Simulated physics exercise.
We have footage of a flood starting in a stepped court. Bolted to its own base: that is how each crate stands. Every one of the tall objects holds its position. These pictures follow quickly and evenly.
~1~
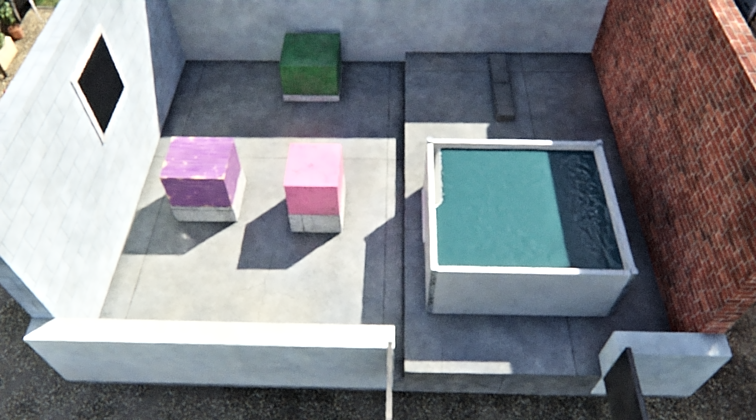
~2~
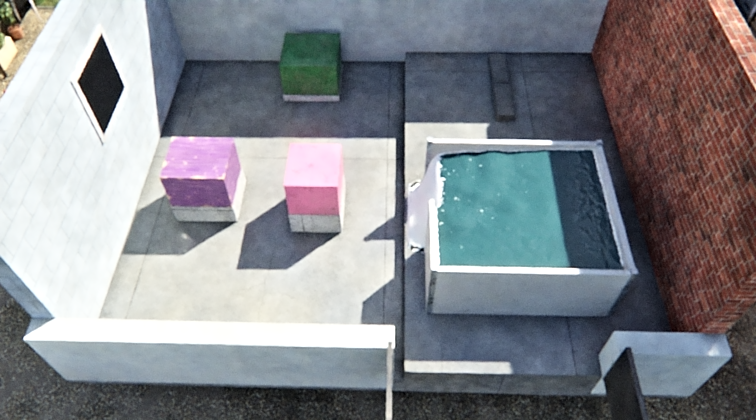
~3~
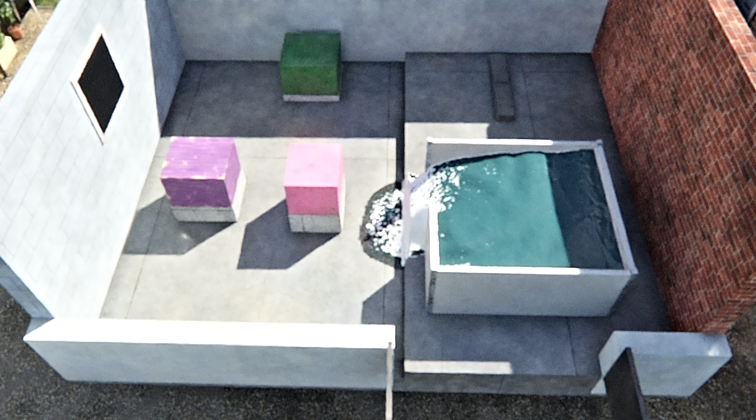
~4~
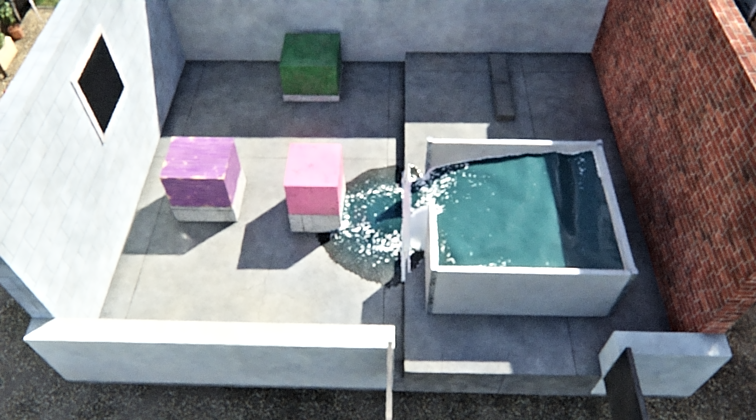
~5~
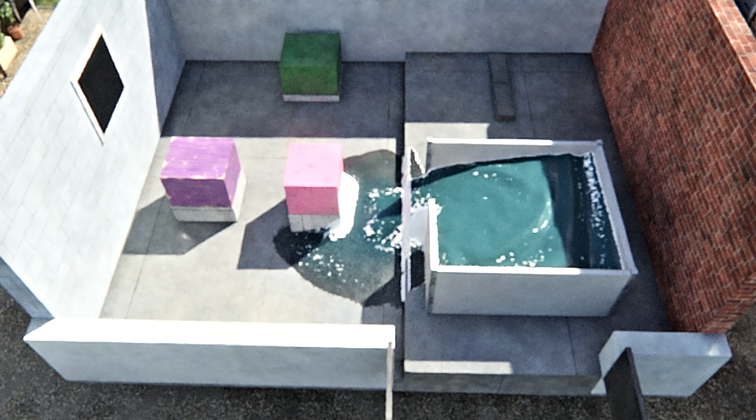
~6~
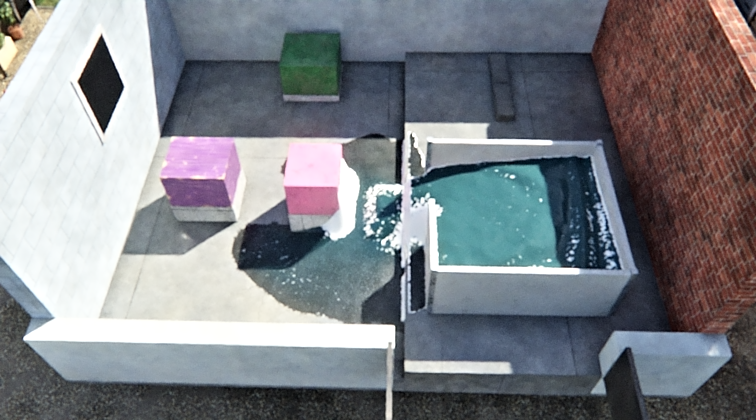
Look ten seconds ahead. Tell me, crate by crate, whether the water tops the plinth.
In order: The purple crate doesn't get caught by the water, the green crate gets caught by the water, the pink crate gets caught by the water.
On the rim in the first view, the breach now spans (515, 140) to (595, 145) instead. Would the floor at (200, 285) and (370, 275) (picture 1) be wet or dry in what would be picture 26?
First spot unflooded, second spot unflooded.
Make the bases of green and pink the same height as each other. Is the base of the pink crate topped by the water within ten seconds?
The pink crate gets flooded.
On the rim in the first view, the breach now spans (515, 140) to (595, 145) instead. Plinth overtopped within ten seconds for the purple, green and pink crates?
Purple: Clear, green: Flooded, pink: Clear.
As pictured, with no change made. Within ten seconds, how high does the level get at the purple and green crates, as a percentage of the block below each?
Roughly 60 per cent for the first, 290 per cent for the second.
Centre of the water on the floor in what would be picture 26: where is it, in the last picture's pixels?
Point: (351, 212).
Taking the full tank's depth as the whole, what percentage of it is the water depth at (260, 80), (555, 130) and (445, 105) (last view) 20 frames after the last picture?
8, 0 and 0 in a hundred, in turn.
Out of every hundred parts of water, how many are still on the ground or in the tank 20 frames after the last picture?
I reckon around 100 in a hundred.
A moment on, water covers 35 % of the floor; the purple crate water round its plinth, the green crate water round its plinth, the pink crate water round its plinth.
Next, water covers 50 % of the floor; the purple crate water round its plinth, the green crate water round its plinth, the pink crate water round its plinth.
Then, water covers 55 % of the floor; the purple crate water round its plinth, the green crate water round its plinth, the pink crate water round its plinth.
Later, water covers 60 % of the floor; the purple crate water round its plinth, the green crate water round its plinth, the pink crate water round its plinth.
In the end, water covers 60 % of the floor; the purple crate stayed above the water, the green crate was topped, the pink crate was topped.
